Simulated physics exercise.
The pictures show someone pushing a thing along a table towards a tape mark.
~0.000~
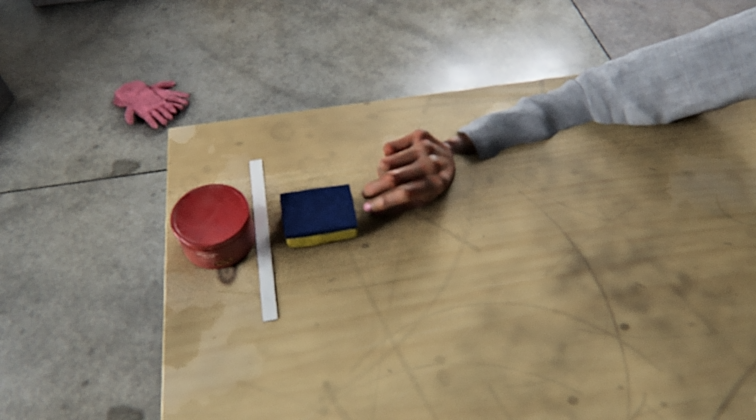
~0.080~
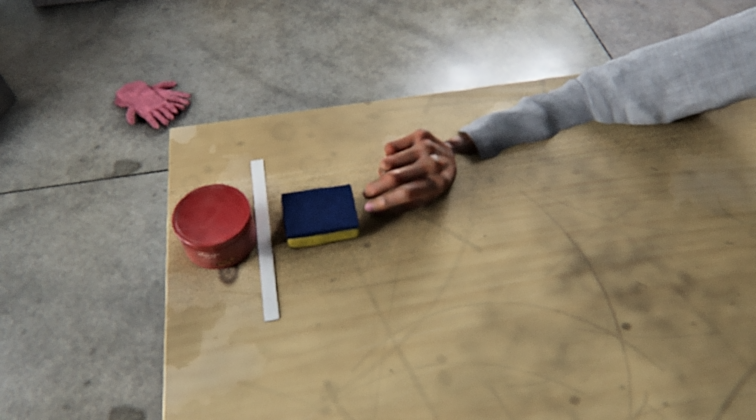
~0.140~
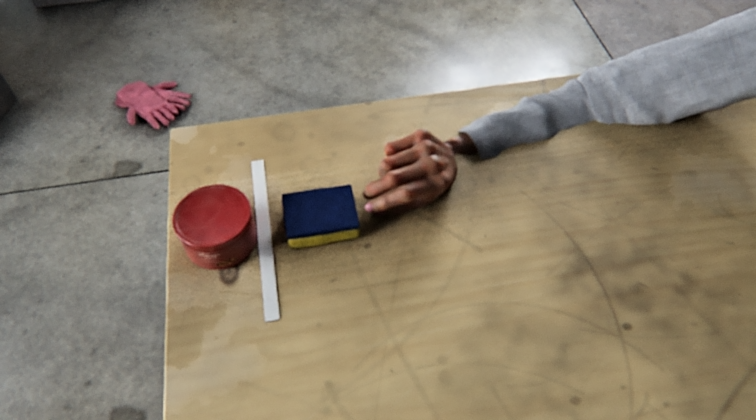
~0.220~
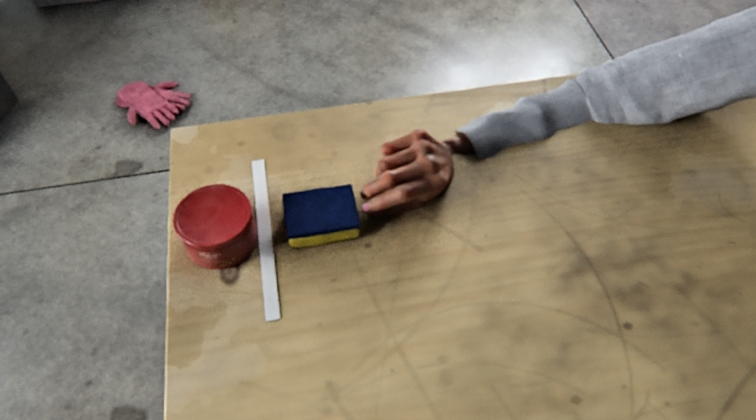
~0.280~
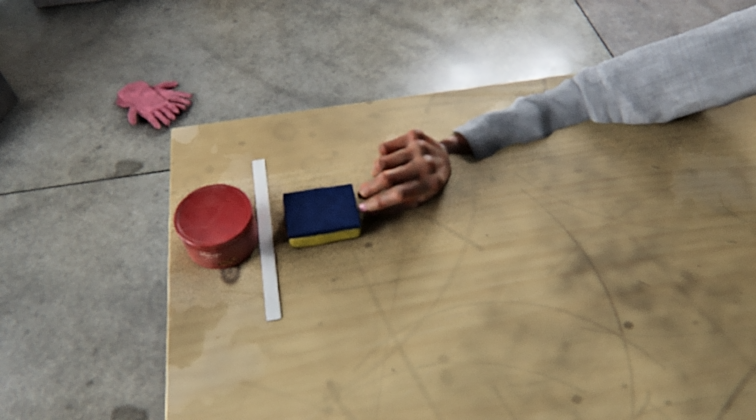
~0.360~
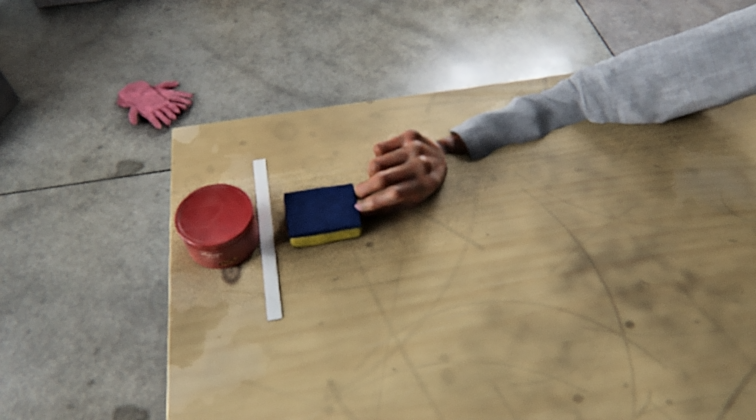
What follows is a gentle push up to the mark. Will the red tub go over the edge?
As it turns out, the red tub drops to the floor.
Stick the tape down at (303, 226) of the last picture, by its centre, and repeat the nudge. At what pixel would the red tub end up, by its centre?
Close to (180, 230).
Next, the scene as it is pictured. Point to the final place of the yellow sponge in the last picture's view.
Roughly at (221, 232).
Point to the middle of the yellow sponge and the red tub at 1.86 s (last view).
About (225, 231), and the other about (142, 243).
After 1.86 s, red tub turned 20° from its first pose near (142, 243).
After 2.10 s, red tub on its way down near (133, 314).
After 2.32 s, red tub at the bottom.
In the end (2.5 s), the red tub goes over the edge.
